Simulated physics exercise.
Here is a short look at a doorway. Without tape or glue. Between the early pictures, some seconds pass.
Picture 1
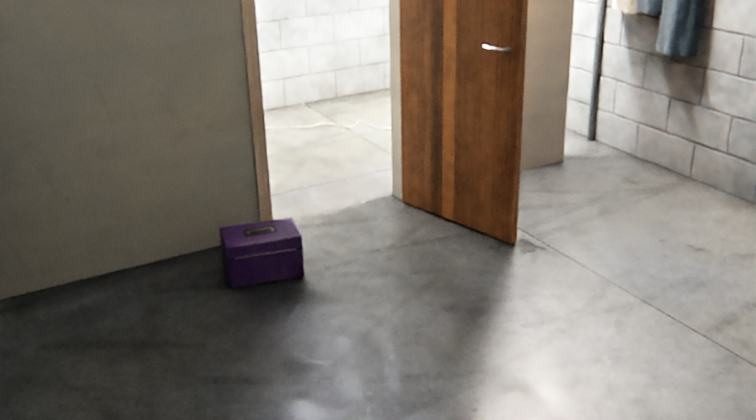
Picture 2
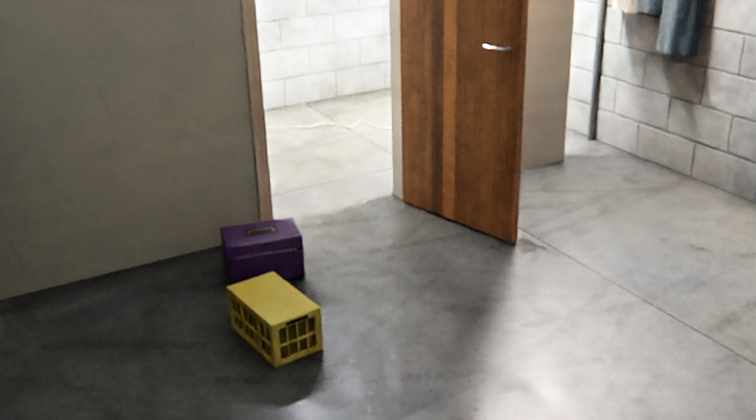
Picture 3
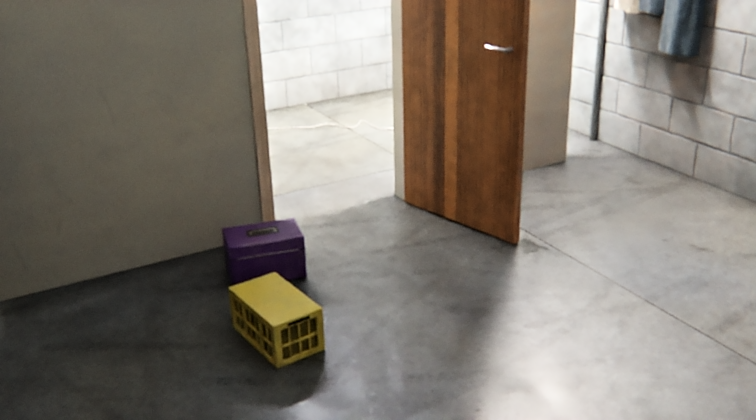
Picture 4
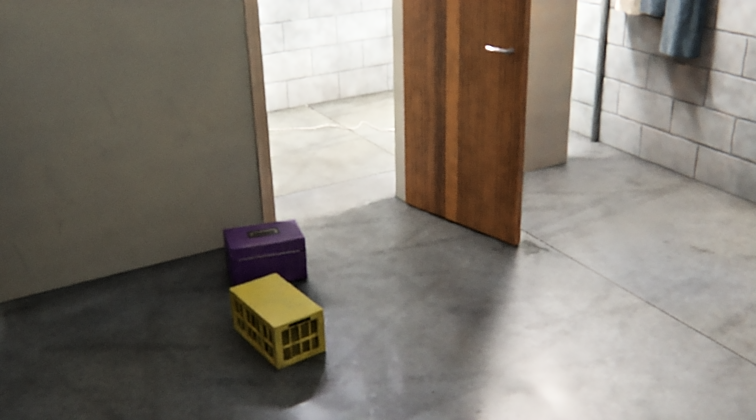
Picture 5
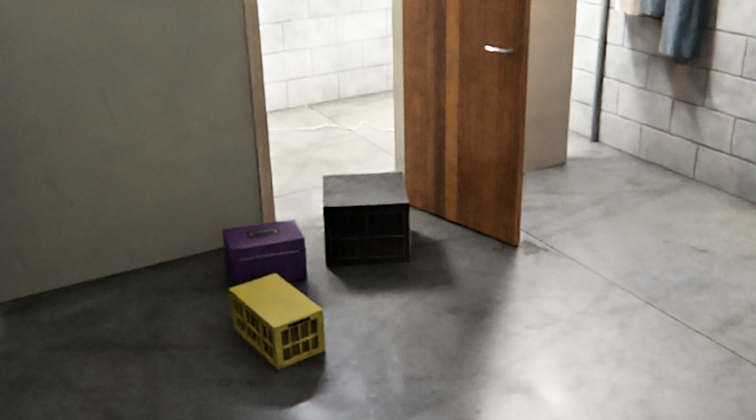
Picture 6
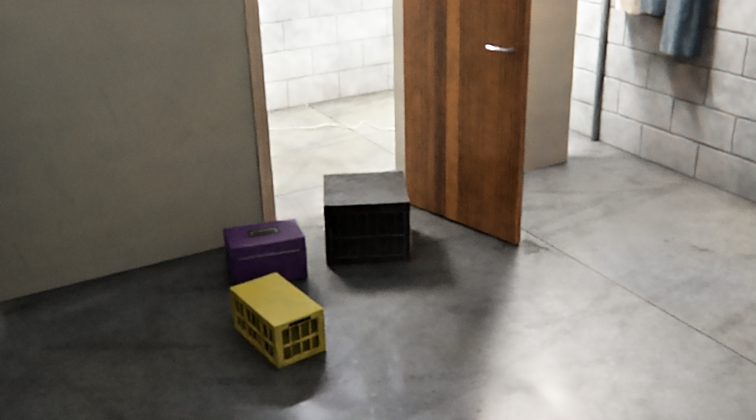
A wooden door stood wide open and still beside a purple toolbox on the floor, then a yellow crate appeared in front of the toolbox, and later a black chest appeared near the door.
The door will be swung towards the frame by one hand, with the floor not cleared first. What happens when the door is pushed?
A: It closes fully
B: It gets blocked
(B) It gets blocked.
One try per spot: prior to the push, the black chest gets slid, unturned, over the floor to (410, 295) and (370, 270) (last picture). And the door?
Well, the first time the door completes its swing, and the second time it halts partway.
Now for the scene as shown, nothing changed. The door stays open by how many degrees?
Some 60° open.
Then, 0.60 s past the last view, open by 92°.
Then, 1.00 s past the last view, open by 76°.
Finally, open by 62°; all 3 still in place. Final places as the last picture's camera would see them, black chest near (366, 217).
